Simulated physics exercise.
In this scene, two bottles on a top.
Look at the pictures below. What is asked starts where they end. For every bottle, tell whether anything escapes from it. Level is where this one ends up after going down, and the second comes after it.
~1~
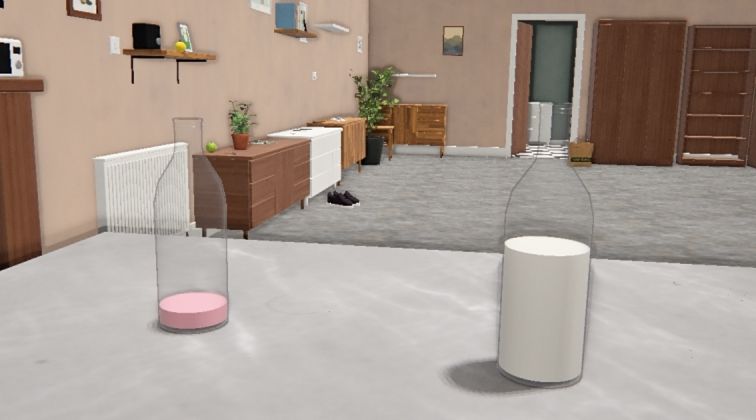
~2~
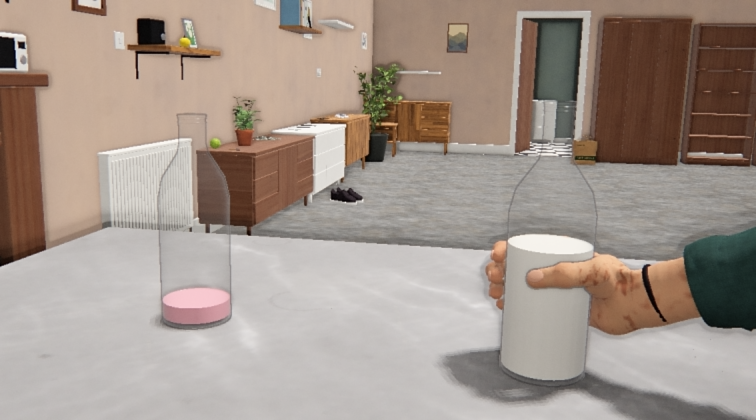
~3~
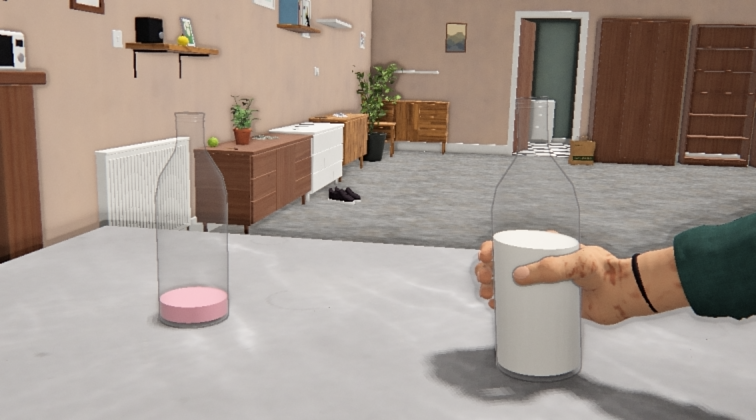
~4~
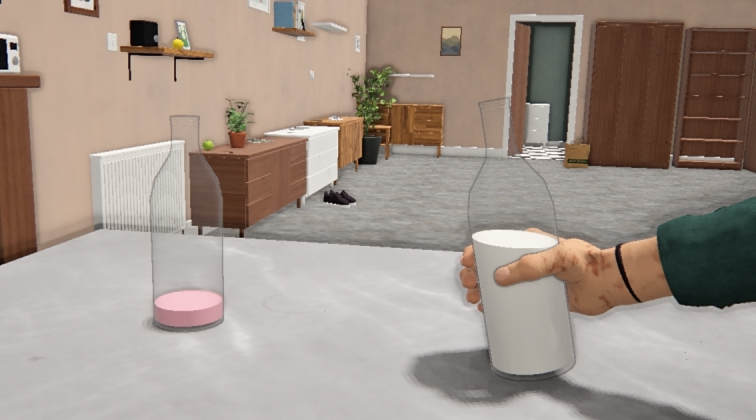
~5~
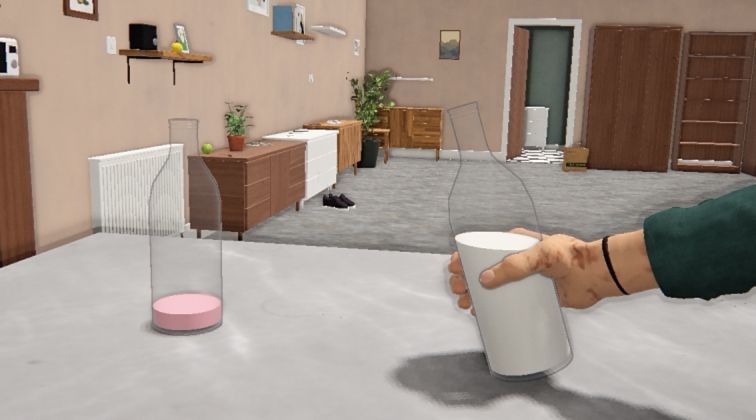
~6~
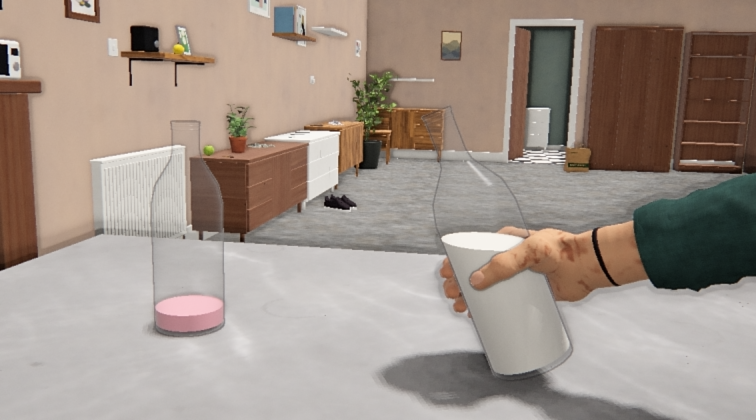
Left: Nothing gets out; right: Something gets out.
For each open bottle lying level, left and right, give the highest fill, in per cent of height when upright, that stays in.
Fill limits, first then second: 22 % and 24 %.
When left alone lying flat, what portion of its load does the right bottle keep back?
Something like 50 percent stays in.
Shortly, the right bottle is nearly down; right bottle, no leak.
Then, the right bottle lies flat; right bottle, it leaks.
At the finish, both lie flat; right bottle, it leaks; left bottle, no leak.
